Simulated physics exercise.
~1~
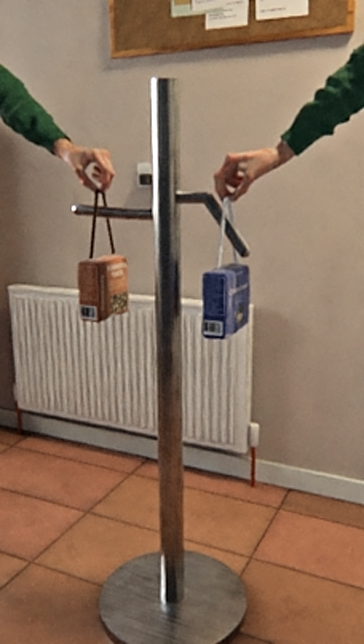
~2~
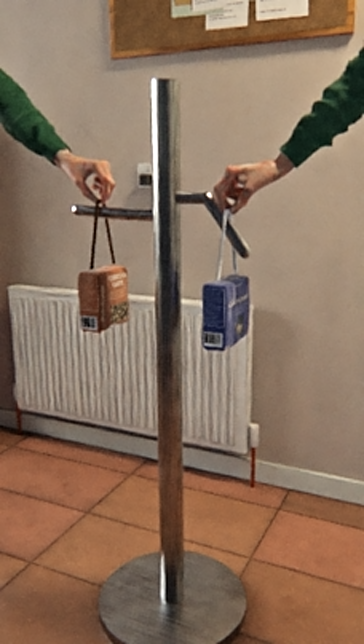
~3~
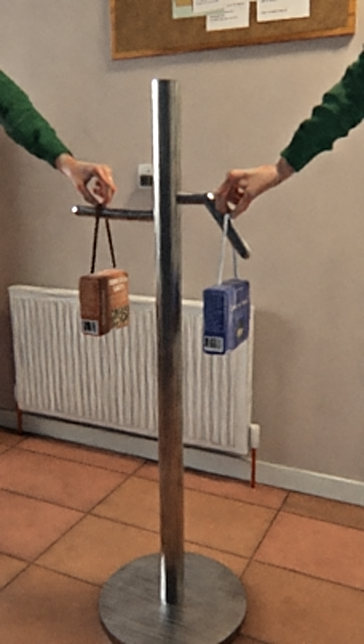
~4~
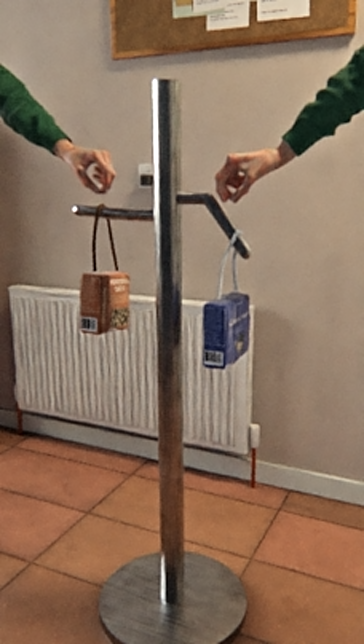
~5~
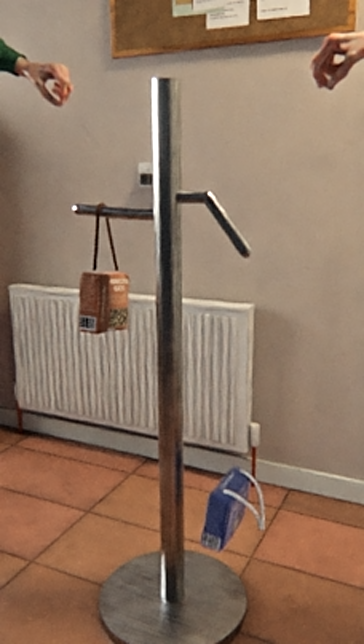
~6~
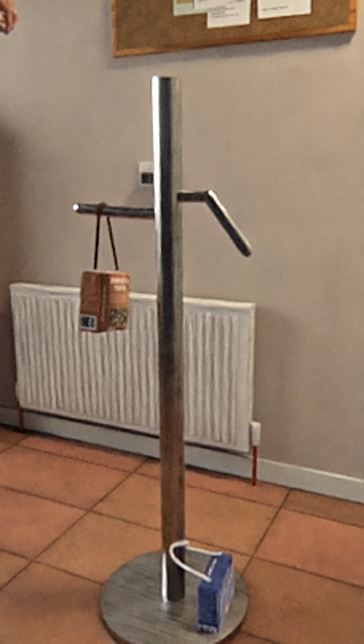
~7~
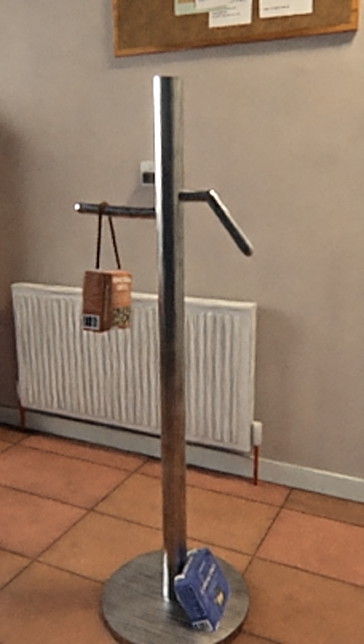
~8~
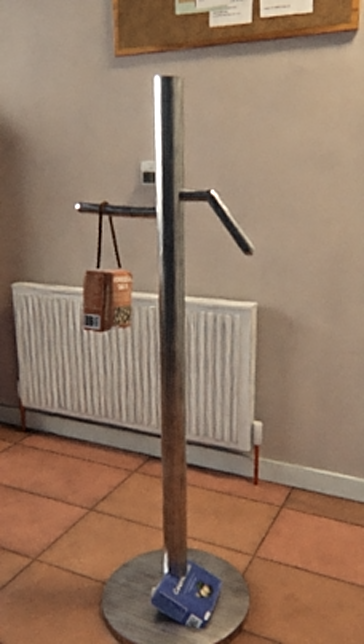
Two hands hung an orange pouch and a blue pouch by their loops on the pegs of a metal stand, then let go. The orange one stayed hanging on the left, while the blue one slid off the sloping right peg and toppled onto the base.
